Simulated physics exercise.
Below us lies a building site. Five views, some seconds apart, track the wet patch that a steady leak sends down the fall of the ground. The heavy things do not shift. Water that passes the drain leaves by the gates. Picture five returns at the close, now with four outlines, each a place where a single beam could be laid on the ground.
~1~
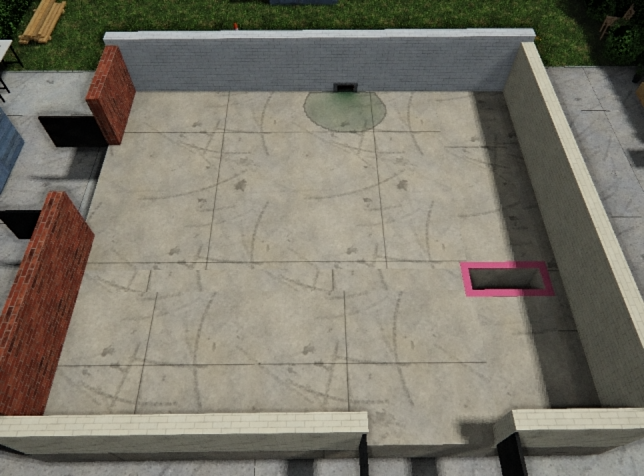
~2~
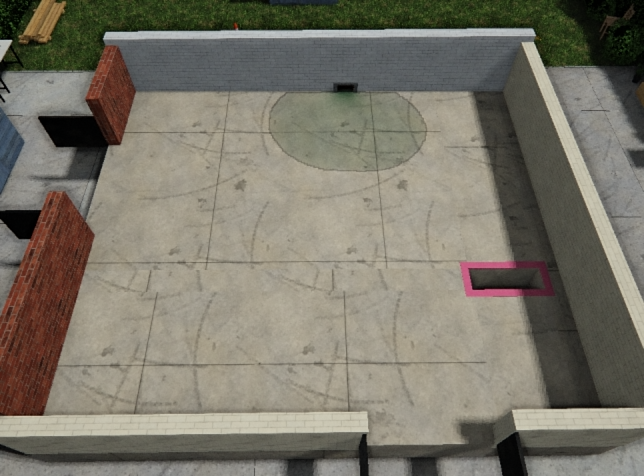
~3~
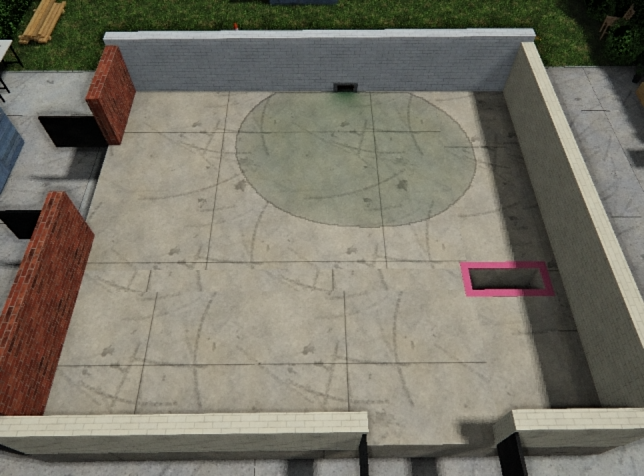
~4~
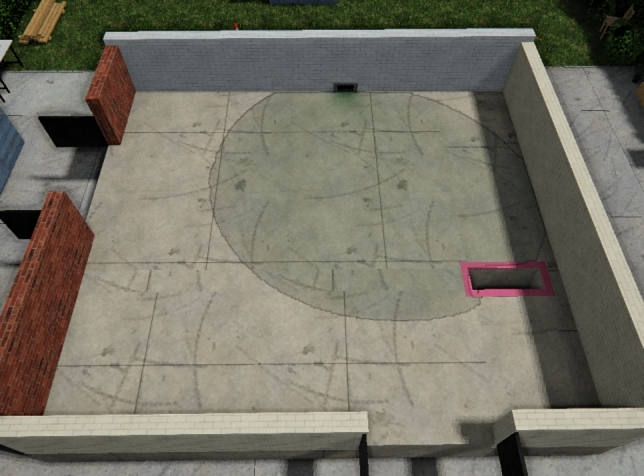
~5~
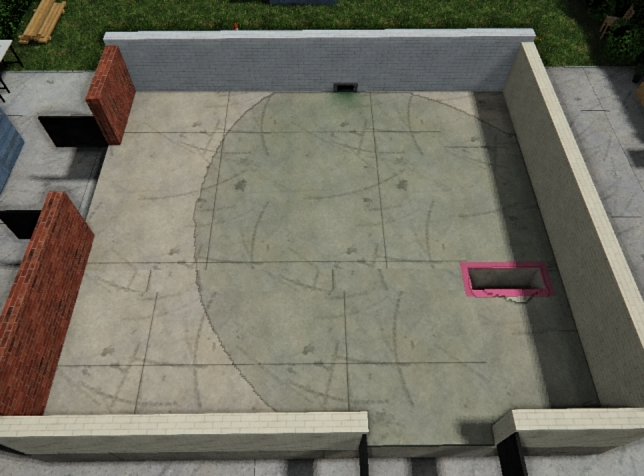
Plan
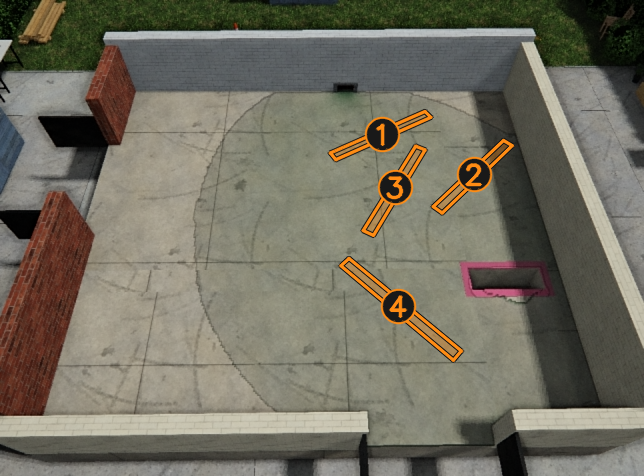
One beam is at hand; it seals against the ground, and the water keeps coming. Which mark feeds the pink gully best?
Go for 4.
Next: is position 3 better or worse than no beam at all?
Position 3 is worse.
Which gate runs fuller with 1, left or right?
More leaves on the right.
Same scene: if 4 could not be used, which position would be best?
The answer is 1.
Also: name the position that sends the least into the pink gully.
The answer is 2.
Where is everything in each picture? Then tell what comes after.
In the first picture, outfall at (345, 87); pink gully at (506, 279); open gate at (428, 427); open gate at (109, 187); 3 % of the ground under water, visible out to (365, 127); pink gully still dry.
In the second picture, 11 % of the ground under water, visible out to (413, 153); pink gully still dry.
In the third picture, 24 % of the ground under water, visible out to (450, 203); pink gully still dry.
In the fourth picture, 44 % of the ground under water, visible out to (470, 302); pink gully taking water.
In the fifth picture, 65 % of the ground under water, visible out to (590, 376); pink gully taking water.
In orange, 1 from (333, 156) to (427, 114); 2 from (437, 209) to (507, 143); 3 from (368, 233) to (420, 148); 4 from (344, 262) to (457, 355).
For position 1, about 30 % of the stream goes into the pink gully, about 69 % out by the gates.
For position 2, about 18 % of the stream goes into the pink gully, about 81 % out by the gates.
For position 3, about 24 % of the stream goes into the pink gully, about 75 % out by the gates.
For position 4, about 43 % of the stream goes into the pink gully, about 57 % out by the gates.
